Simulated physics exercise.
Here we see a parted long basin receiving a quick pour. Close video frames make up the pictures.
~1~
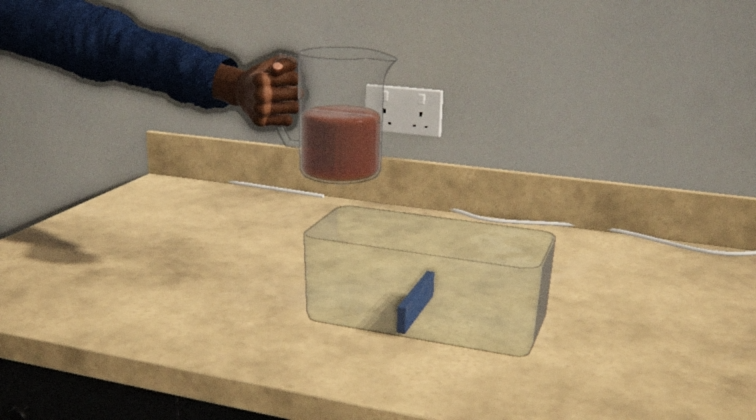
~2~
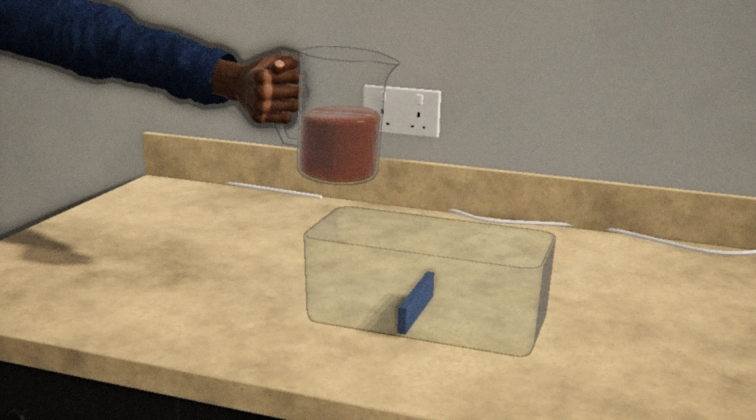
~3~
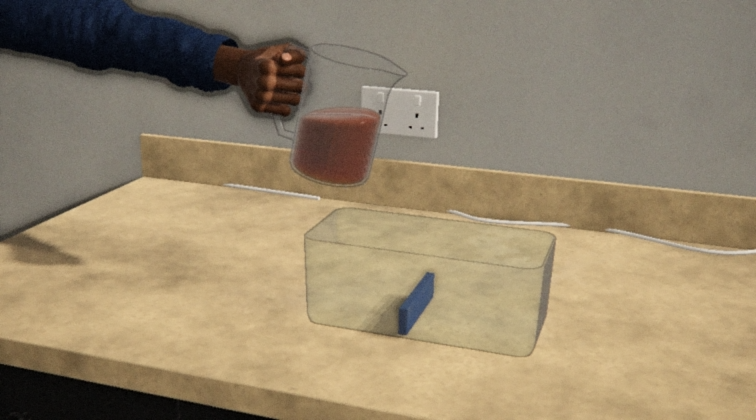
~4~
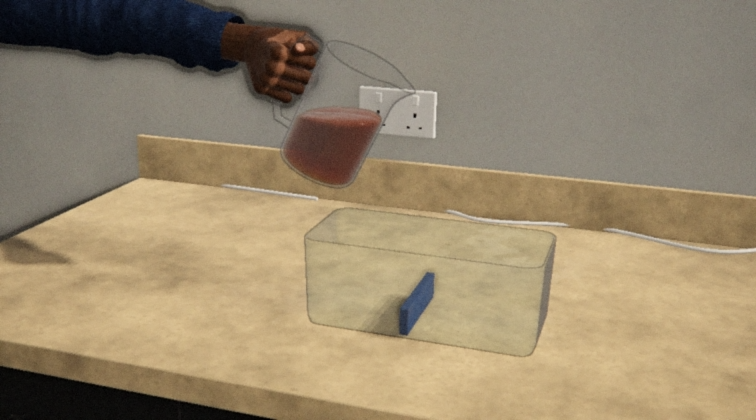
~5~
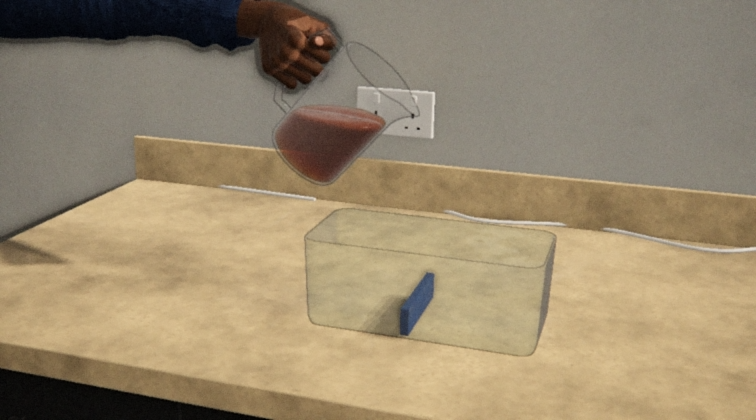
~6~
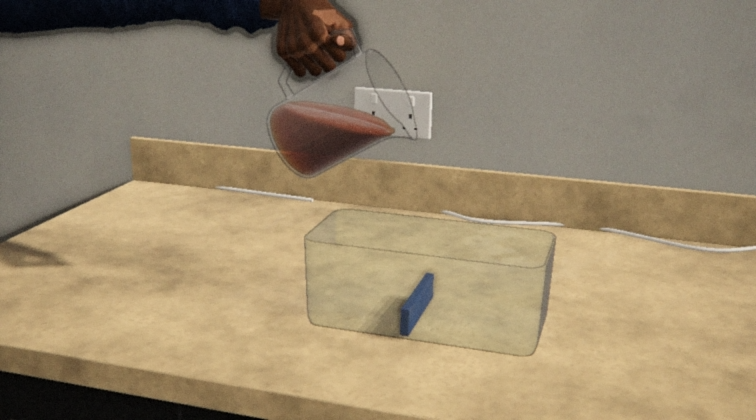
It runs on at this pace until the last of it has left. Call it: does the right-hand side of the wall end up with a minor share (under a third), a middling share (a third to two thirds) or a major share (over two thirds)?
The right side gets a major share.
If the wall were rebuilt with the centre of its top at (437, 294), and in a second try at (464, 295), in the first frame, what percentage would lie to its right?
In turn some 85 and 25 in a hundred.
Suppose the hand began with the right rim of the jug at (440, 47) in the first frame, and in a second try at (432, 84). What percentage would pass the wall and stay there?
First try: Near 75 percent; second try: Near 90 percent.
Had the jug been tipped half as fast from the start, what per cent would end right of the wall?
I'd say roughly 90 in every hundred ends up there.
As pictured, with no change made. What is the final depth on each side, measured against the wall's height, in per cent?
Once it settles, the left reaches around 10 and the right around 70.
A moment on, the jug is tipped on its side and 79 per cent is still to pour, 0 is left of the wall and 4 right of it.
Next, the jug is tipped on its side and 41 per cent is still to pour, 0 is left of the wall and 37 right of it.
Then the jug is tipped on its side and 22 per cent is still to pour, 2 is left of the wall and 64 right of it.
Later the jug is tipped on its side and 11 per cent is still to pour, 6 is left of the wall and 78 right of it.
In the end 7 per cent lies left of the wall, 90 right of it and 2 outside.
